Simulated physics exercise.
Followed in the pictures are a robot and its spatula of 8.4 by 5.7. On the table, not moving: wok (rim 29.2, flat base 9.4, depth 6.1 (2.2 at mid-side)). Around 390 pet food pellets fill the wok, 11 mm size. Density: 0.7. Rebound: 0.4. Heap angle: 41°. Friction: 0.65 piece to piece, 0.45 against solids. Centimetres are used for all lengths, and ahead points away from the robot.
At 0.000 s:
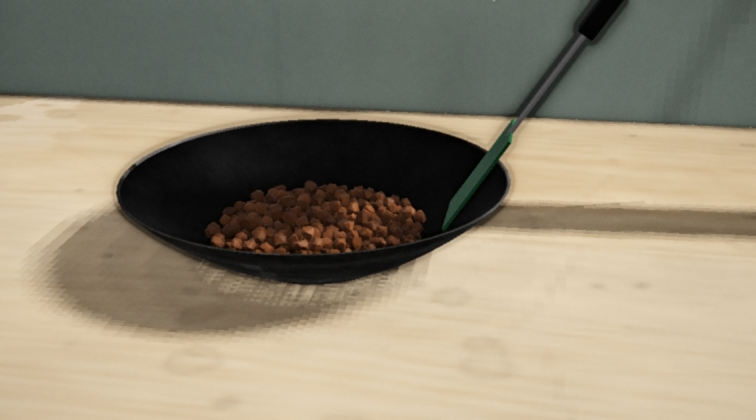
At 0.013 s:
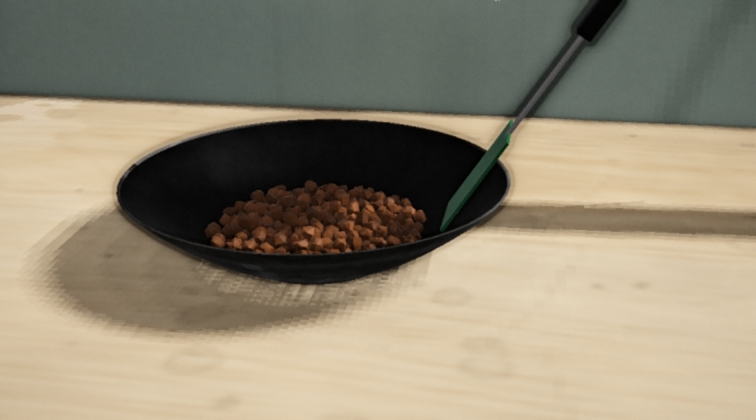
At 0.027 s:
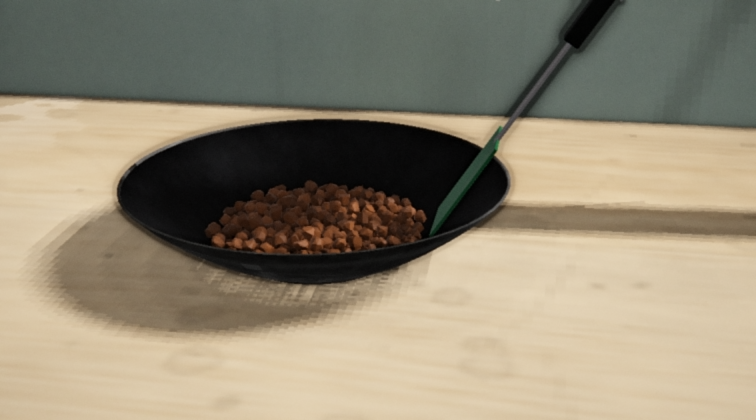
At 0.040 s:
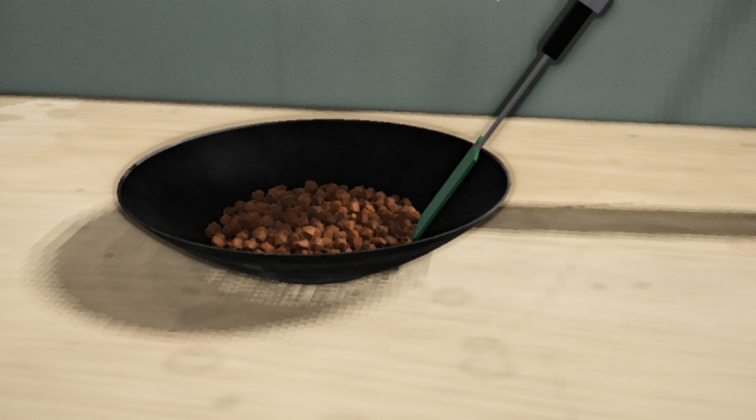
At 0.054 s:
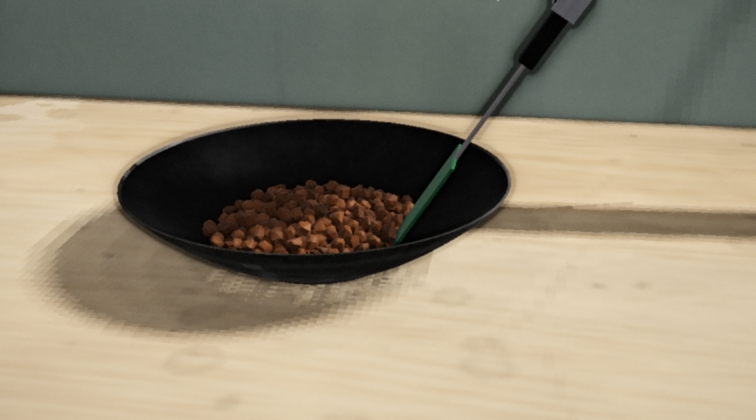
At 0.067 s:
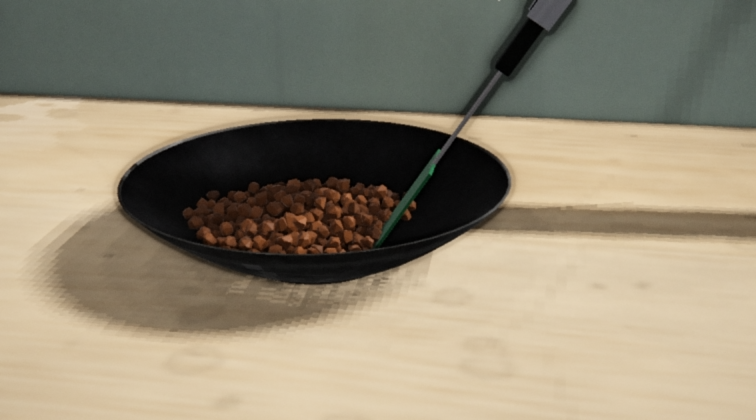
Green spatula sliding left inside a black wok on a pale wooden table, nudging a heap of brown pellets slightly leftward.
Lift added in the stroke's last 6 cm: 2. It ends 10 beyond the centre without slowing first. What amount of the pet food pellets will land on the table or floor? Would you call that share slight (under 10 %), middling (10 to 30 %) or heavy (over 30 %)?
It is heavy.
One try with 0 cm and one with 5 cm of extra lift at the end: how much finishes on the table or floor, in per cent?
I'd put it near 45 in a hundred, then near 30 in a hundred.
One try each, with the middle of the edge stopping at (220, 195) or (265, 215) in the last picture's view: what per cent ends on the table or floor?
The two tries give near 25 and near 5 in a hundred.
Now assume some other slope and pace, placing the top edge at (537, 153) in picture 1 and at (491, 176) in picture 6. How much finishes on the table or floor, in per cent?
Off the vessel, on the table or floor: Some 25 percent.
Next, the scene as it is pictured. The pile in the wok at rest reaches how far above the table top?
Some 6.0 cm above the table.
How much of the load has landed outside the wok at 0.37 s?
Fraction noted: Close to 25 per cent.
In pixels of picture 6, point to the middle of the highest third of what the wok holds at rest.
Somewhere around (235, 211) in the last picture.
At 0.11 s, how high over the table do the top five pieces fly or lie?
Height: Approx. 7 cm.
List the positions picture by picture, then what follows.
In the first picture, spatula top edge at (512, 130), sloping 57°; upper third of the load around (313, 219), from x 215 to 420, top at y 190; 390 in the wok.
In the second picture, spatula top edge at (510, 131), sloping 57°; upper third of the load around (313, 219), from x 215 to 420, top at y 190.
In the third picture, spatula top edge at (499, 137), sloping 57°; upper third of the load around (313, 219), from x 215 to 420, top at y 190.
In the fourth picture, spatula top edge at (479, 147), sloping 57°; upper third of the load around (312, 219), from x 215 to 415, top at y 190.
In the fifth picture, spatula top edge at (457, 156), sloping 57°; upper third of the load around (309, 215), from x 210 to 410, top at y 185.
In the sixth picture, spatula top edge at (435, 162), sloping 57°; upper third of the load around (295, 209), from x 190 to 410, top at y 185; 390 in the wok.
By 0.11 s, sloping 57°, highest piece 8 above the table; 389 in the wok, 1 on the blade or in flight.
By 0.15 s, sloping 57°, highest piece 11 above the table; 379 in the wok, 11 on the blade or in flight.
By 0.37 s, sloping 57°, highest piece 13 above the table; 224 in the wok, 88 on the table or floor, 78 on the blade or in flight.
By 1.42 s, sloping 57°, highest piece 7 above the table; 224 in the wok, 166 on the table or floor.
Final count, 224 in the wok, 166 on the table or floor. That is 43 % on the table or floor.
